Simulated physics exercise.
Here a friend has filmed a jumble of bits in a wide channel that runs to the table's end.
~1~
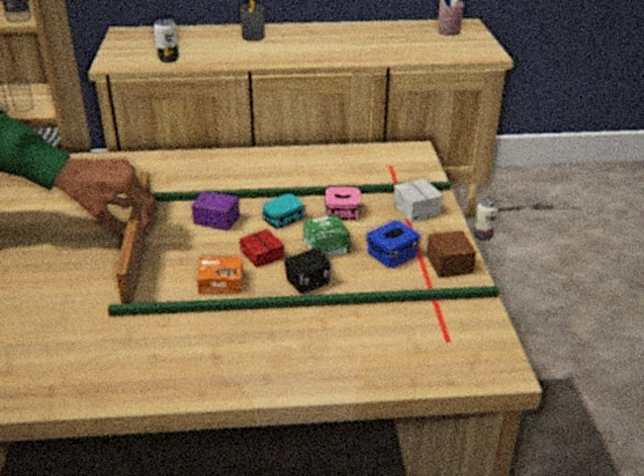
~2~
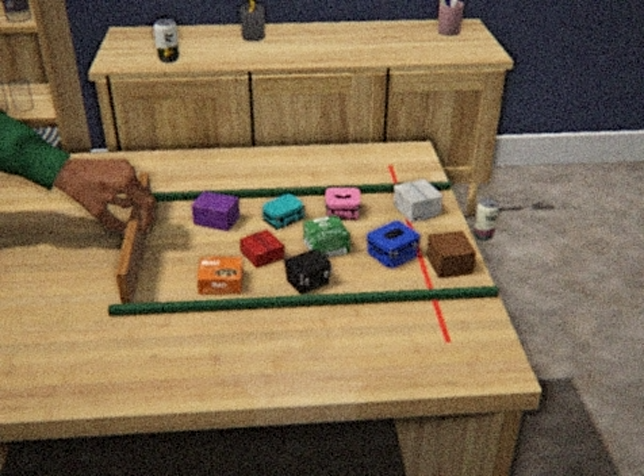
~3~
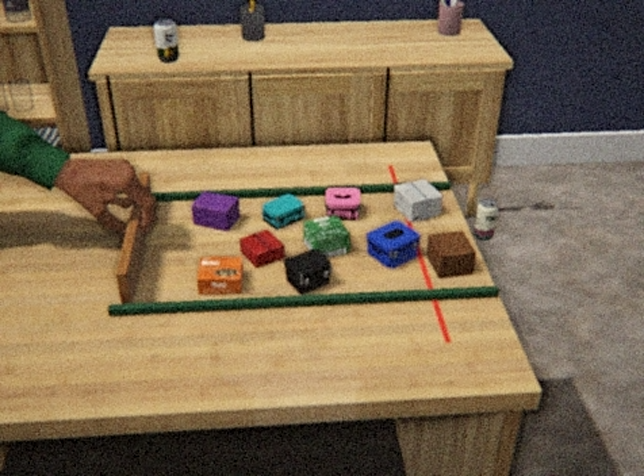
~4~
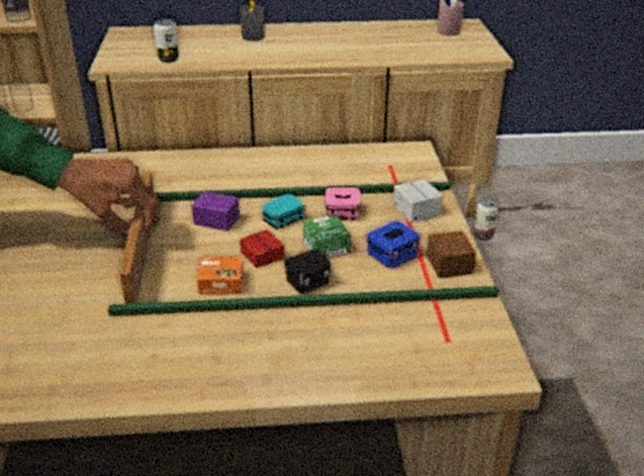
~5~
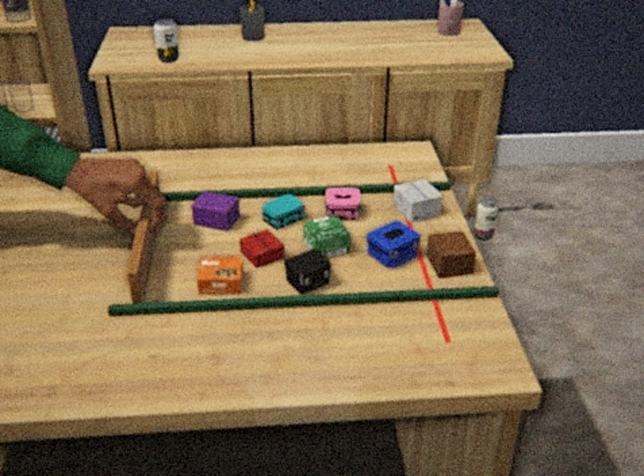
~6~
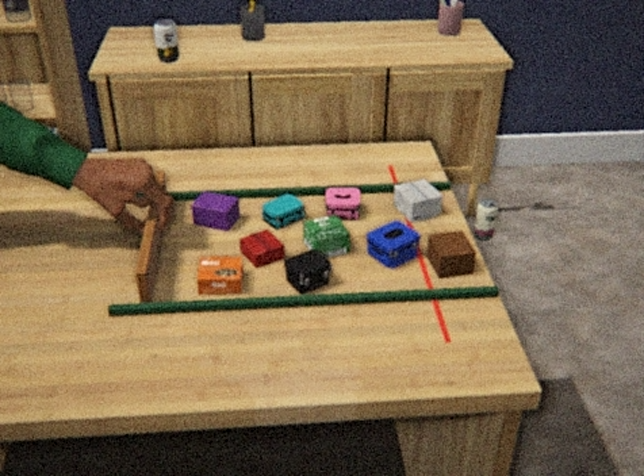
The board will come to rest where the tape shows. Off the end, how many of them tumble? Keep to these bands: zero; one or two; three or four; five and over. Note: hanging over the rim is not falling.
Pieces going over the end will number three or four.
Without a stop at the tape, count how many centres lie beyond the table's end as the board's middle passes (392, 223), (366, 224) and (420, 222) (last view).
Respectively, 3, 1 and 6.
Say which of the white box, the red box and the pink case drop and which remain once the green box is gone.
The white box ends up below - the red box remains - the pink case ends up below.
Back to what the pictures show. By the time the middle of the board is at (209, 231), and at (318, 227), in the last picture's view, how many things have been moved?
Counting first: 2, next 8.
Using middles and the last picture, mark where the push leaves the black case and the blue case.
Going in order, first (489, 268) and next (474, 238).
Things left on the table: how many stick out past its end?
Overhang count: 3.
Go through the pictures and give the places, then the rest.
The first picture shows brown block (451, 254); white box (418, 200); blue case (393, 244); board (136, 234); tape (414, 239).
The second picture shows white box (418, 200); orange box (221, 275).
The third picture shows blue case (393, 244); purple block (216, 211).
The fourth picture shows brown block (451, 254); board (140, 234).
The fifth picture shows white box (418, 200); black case (308, 272).
The sixth picture shows brown block (451, 254); white box (418, 200); blue case (393, 244); board (154, 233); tape (414, 239).
Soon after, none off yet; brown block at rest near (451, 254); white box at rest near (418, 200); blue case at rest near (393, 244).
At rest, the number that fall off is three or four; fallen, pink case, white box and brown block.
